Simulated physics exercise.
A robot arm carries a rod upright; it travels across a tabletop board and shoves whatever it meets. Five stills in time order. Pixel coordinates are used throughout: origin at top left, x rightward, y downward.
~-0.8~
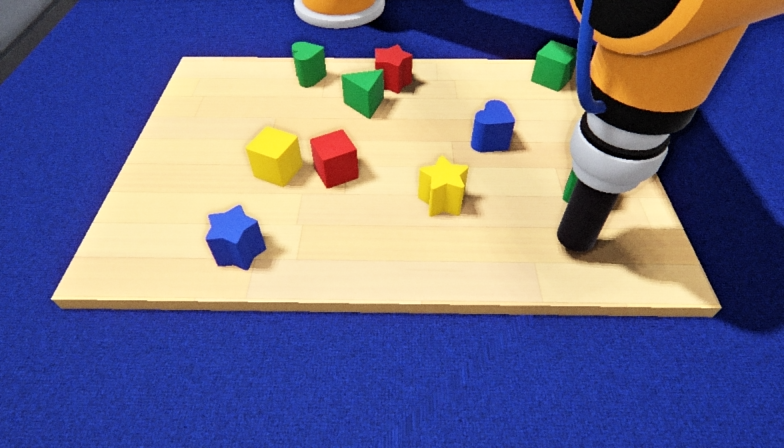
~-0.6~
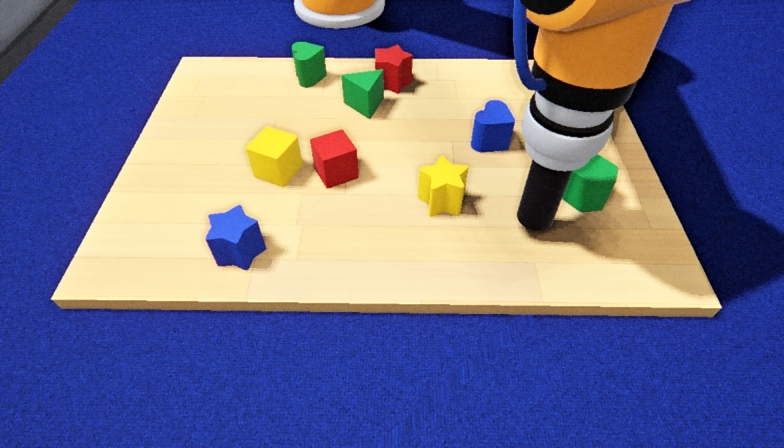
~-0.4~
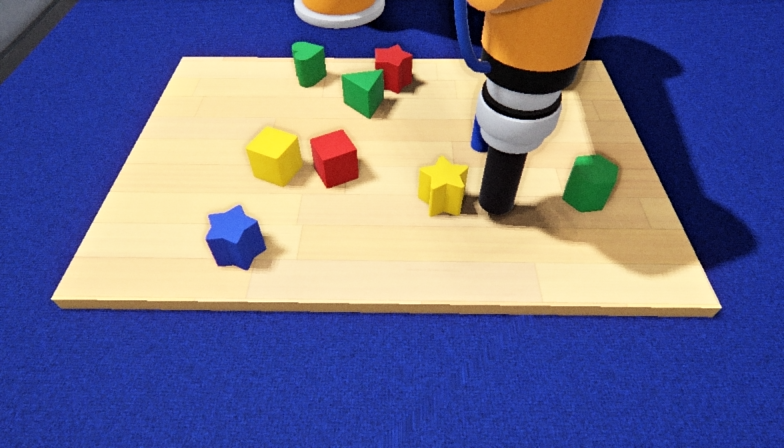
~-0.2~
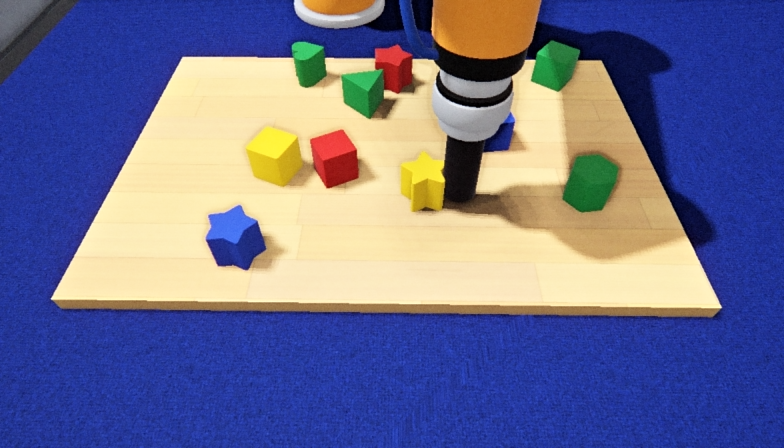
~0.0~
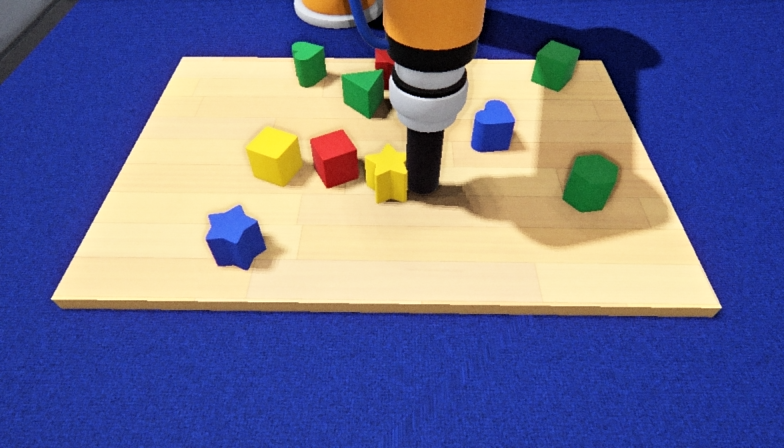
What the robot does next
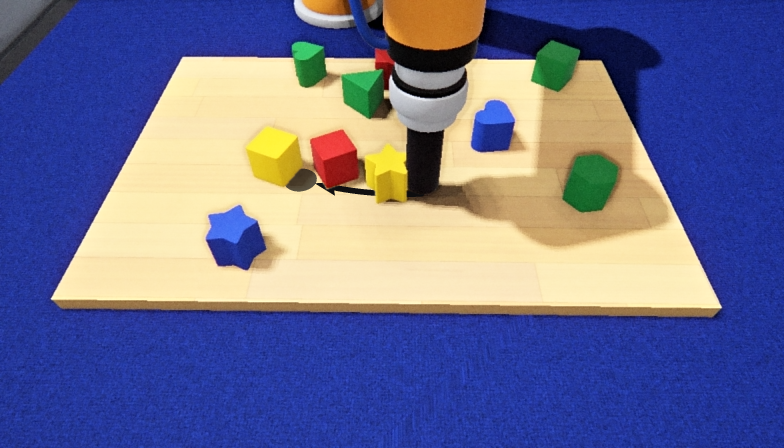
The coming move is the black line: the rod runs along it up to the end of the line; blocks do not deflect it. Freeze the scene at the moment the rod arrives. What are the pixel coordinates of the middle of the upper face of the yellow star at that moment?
My prediction: (266, 143).
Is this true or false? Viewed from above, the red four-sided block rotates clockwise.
The statement is true.
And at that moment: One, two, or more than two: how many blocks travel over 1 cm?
Moved: 3 or more.
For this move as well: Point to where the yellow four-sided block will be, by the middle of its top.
Its top centre lands on (234, 127).
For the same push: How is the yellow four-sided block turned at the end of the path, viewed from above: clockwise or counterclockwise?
The twist is anticlockwise.
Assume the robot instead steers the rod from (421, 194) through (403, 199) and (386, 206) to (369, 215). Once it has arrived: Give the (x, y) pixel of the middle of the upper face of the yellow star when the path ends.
Its top centre is at about (356, 162).
The drawn path runs from (421, 194) through (359, 191) to (301, 180).
What follows on the original path. One third of the way, rod at (379, 182); red four-sided block at (319, 139), turned 20° clockwise; yellow star at (346, 158).
Two thirds of the way, rod at (337, 177); yellow four-sided block at (252, 134), turned 50° anticlockwise; red four-sided block at (296, 127), turned 60° clockwise; yellow star at (303, 151).
At the end, rod at (298, 168); yellow four-sided block at (234, 127), turned 45° anticlockwise; red four-sided block at (279, 116), turned 115° clockwise; yellow star at (266, 143).
